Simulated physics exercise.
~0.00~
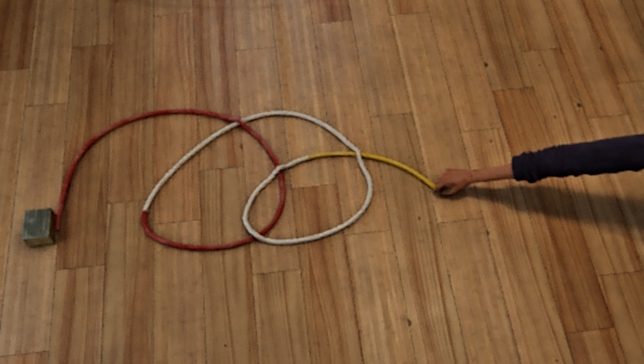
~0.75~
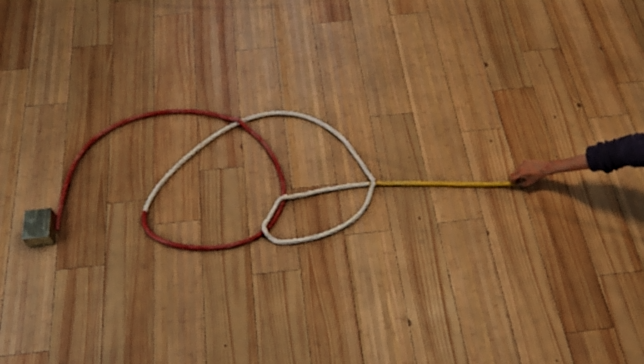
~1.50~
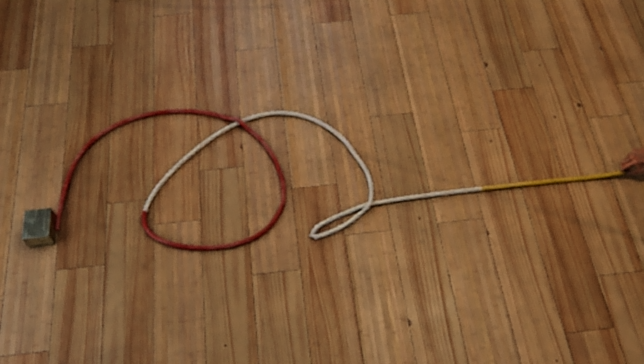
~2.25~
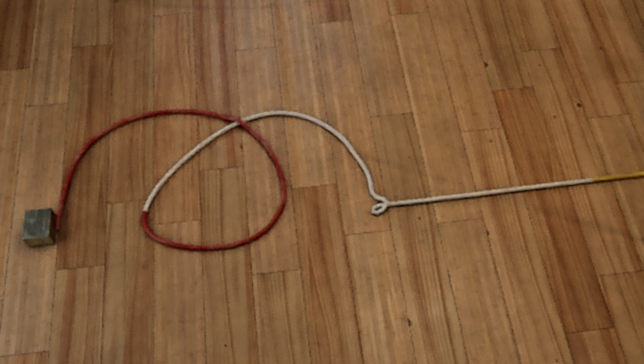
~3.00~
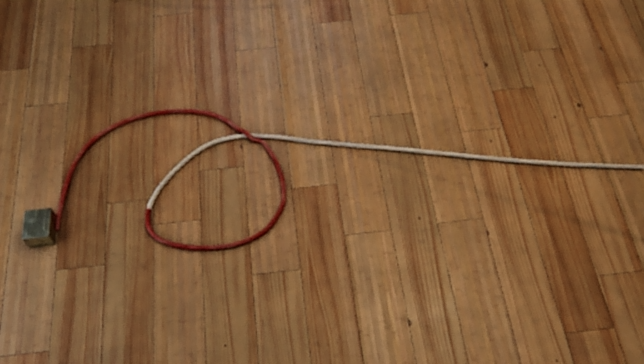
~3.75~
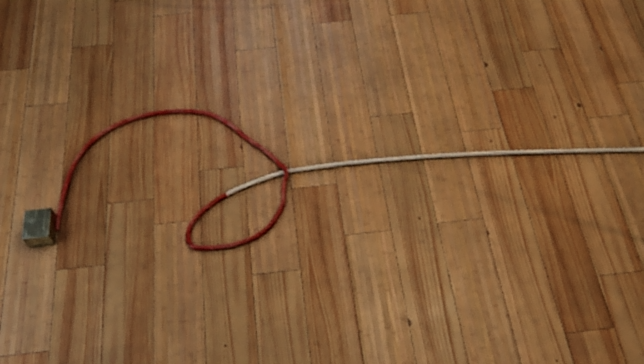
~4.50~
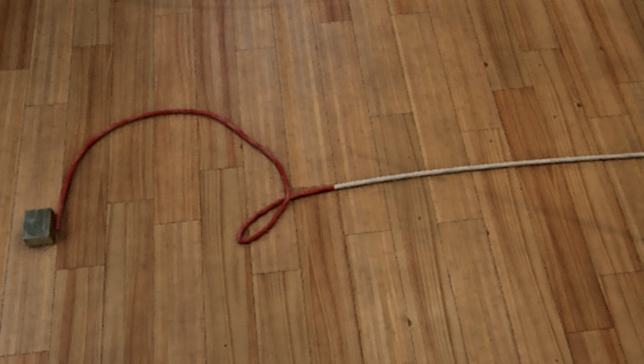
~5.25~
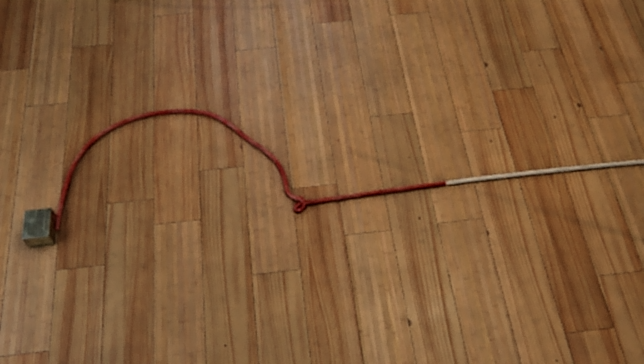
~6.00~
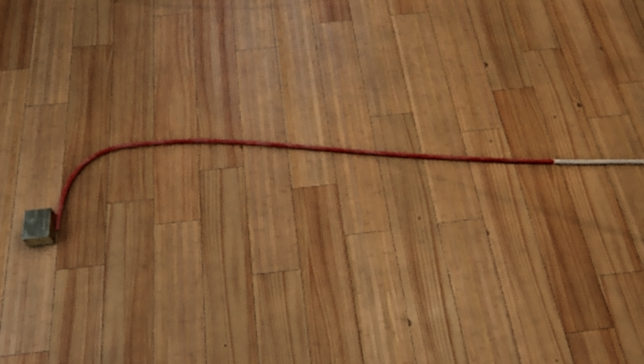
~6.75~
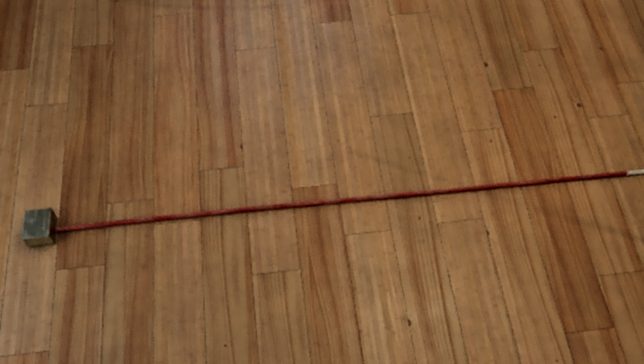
On a wooden floor, a hand pulls a looped rope rightward until it lies straight.
